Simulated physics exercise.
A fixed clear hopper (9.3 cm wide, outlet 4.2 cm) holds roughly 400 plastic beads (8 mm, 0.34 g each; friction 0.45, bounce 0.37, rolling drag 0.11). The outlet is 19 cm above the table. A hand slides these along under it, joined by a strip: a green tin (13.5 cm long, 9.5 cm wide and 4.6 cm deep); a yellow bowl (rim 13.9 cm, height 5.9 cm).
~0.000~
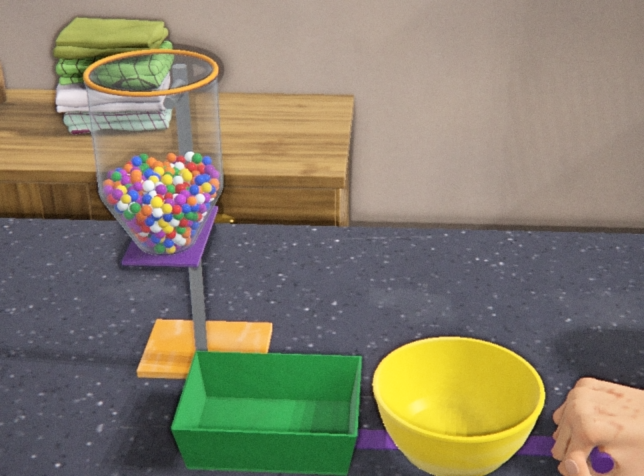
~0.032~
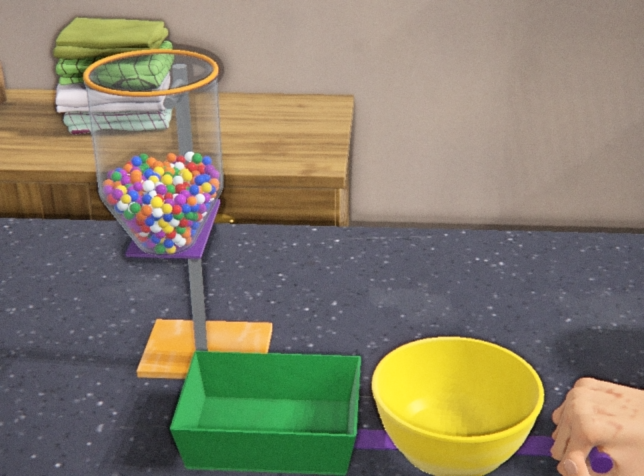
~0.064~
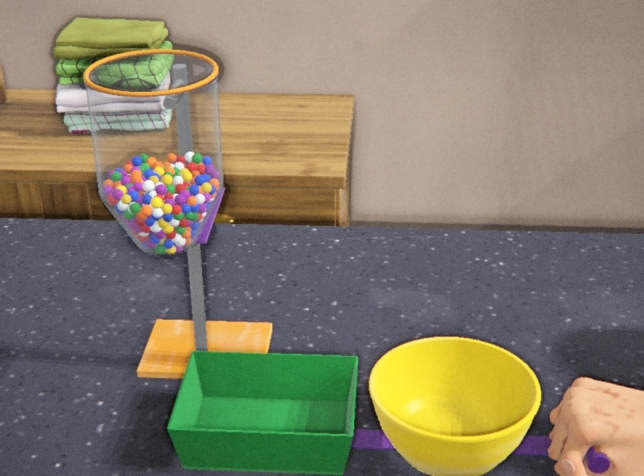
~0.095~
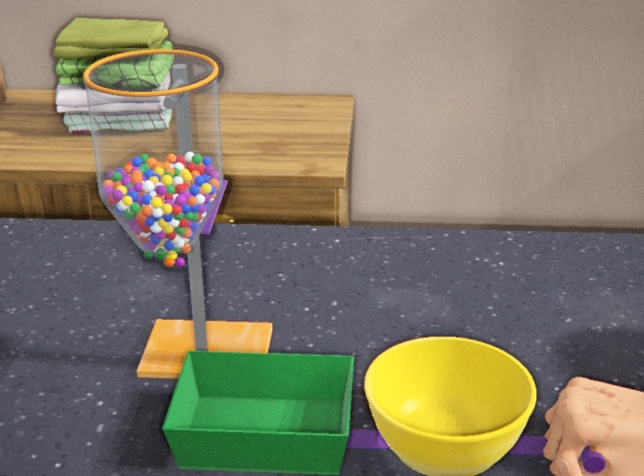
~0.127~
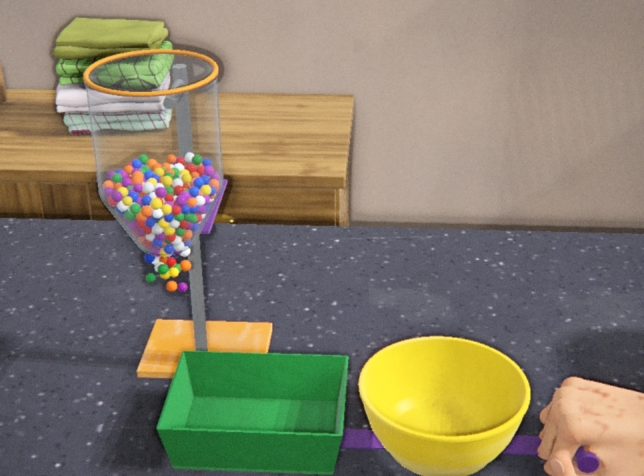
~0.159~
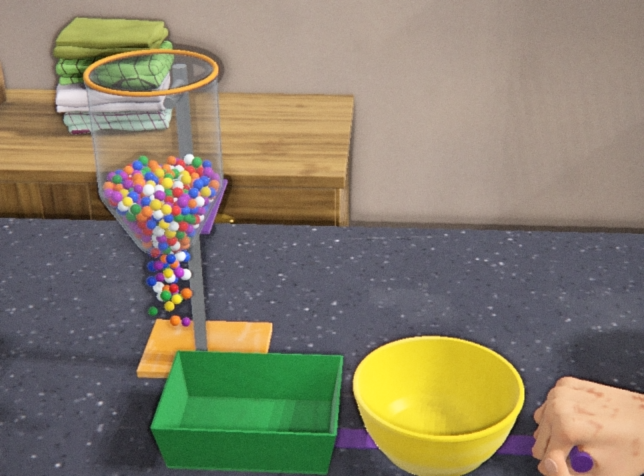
A hand slides a green tin and yellow bowl slightly left as colorful beads start falling.
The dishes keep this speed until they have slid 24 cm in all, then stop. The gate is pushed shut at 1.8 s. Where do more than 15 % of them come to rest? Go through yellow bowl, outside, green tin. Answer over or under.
In the yellow bowl: Under; outside everything: Under; in the green tin: Over.
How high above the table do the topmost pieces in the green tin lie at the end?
Some 4.0 cm.
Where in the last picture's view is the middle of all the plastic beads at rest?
Near (28, 413).
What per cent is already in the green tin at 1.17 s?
Some 100 per cent.
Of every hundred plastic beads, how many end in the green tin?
Some 100 per cent.
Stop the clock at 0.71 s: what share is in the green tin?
Near 70 per cent so far.
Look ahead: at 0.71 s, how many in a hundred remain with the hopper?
Some 20 per cent of the load.
After 0.71 s, green tin 70 %, hopper 20 %, in the air 10 %; middle of all pieces on or above the table near (160, 369).
Then, at 1.17 s, green tin 100 %; middle of all pieces on or above the table near (94, 415).
Then, at 1.60 s, green tin 100 %; middle of all pieces on or above the table near (23, 413).
After 2.00 s, green tin 100 %; middle of all pieces on or above the table near (21, 413).
In the end, at 2.4 s, outside 0 %, green tin 100 %, yellow bowl 0 %, hopper 0 %.
